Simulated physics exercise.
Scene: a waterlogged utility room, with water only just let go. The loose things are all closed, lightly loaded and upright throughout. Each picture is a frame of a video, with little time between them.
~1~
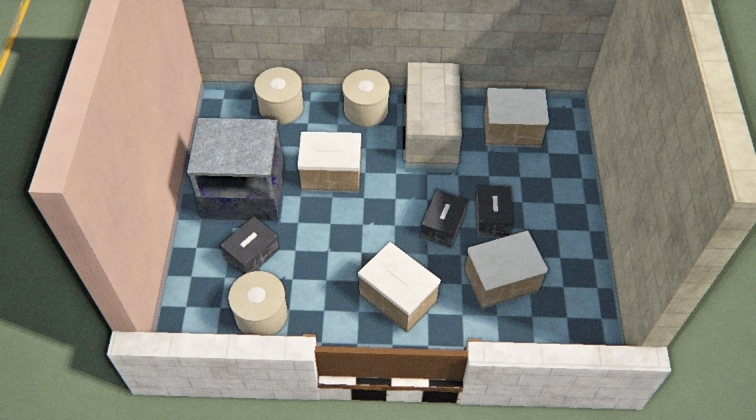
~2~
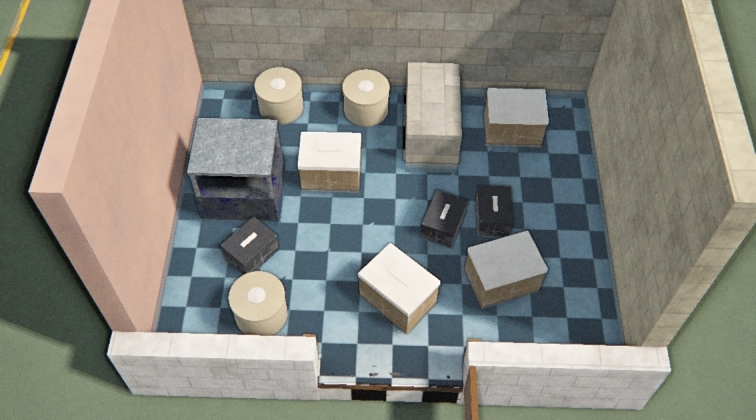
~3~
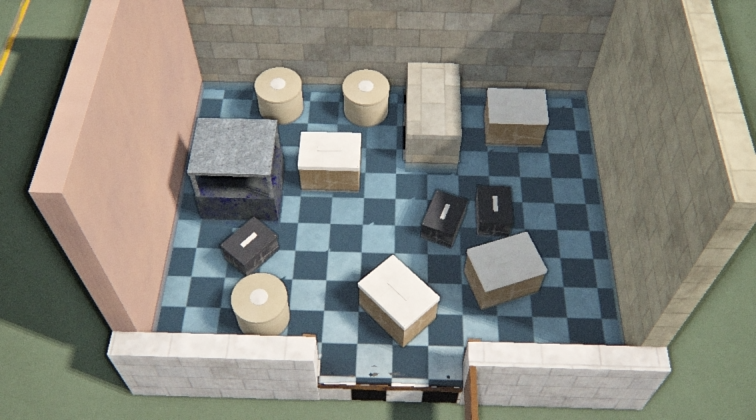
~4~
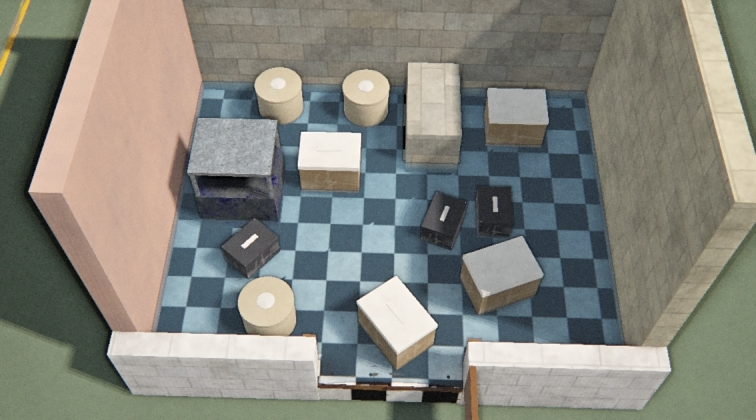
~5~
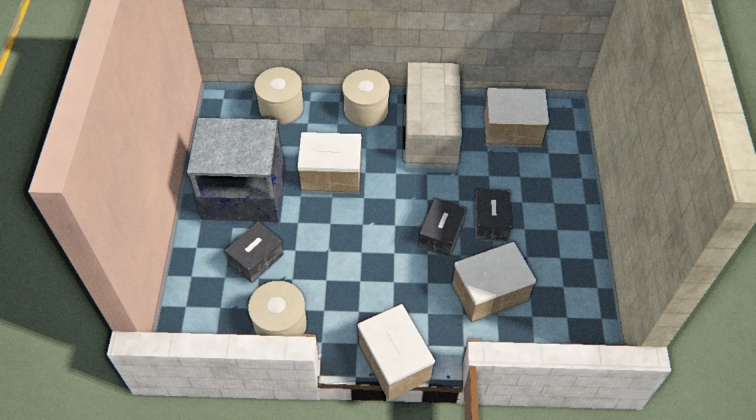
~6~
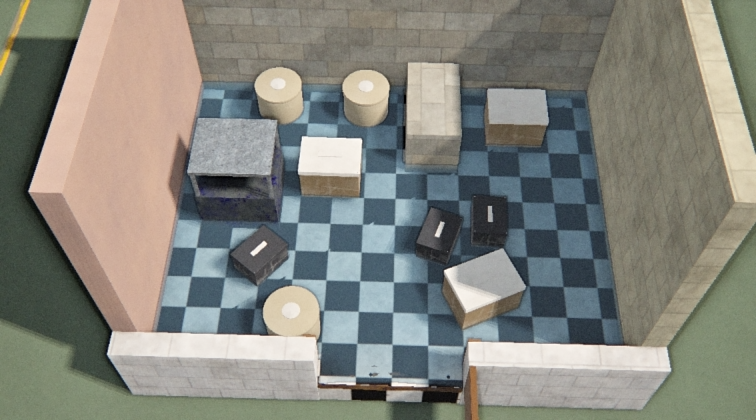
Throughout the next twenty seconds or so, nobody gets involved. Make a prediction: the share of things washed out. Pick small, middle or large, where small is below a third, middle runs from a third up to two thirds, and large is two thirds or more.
Large.
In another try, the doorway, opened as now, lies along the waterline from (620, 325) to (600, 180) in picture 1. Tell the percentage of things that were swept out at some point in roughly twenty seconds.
About 80 percent.
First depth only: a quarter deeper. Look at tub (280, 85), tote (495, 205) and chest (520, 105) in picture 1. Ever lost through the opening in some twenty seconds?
Log - object 1: Still there; object 2: Lost; object 3: Still there.
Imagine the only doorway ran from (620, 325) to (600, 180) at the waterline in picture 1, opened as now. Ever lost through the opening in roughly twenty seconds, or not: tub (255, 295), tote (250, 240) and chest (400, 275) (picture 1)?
Each in turn: Exits, never leaves, exits.
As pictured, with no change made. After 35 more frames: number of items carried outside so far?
The number works out to 7.
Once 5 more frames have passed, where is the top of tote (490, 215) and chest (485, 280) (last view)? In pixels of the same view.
Around (478, 251) and (432, 366).
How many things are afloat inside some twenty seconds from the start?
3.
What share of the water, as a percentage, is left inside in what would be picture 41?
46 %.
A moment on, 2 of 10 are out; 7 afloat.
Next, 6 of 10 are out; 4 afloat.
Later, 7 of 10 are out; 3 afloat.
In the end, 7 of 10 are out; 3 afloat.
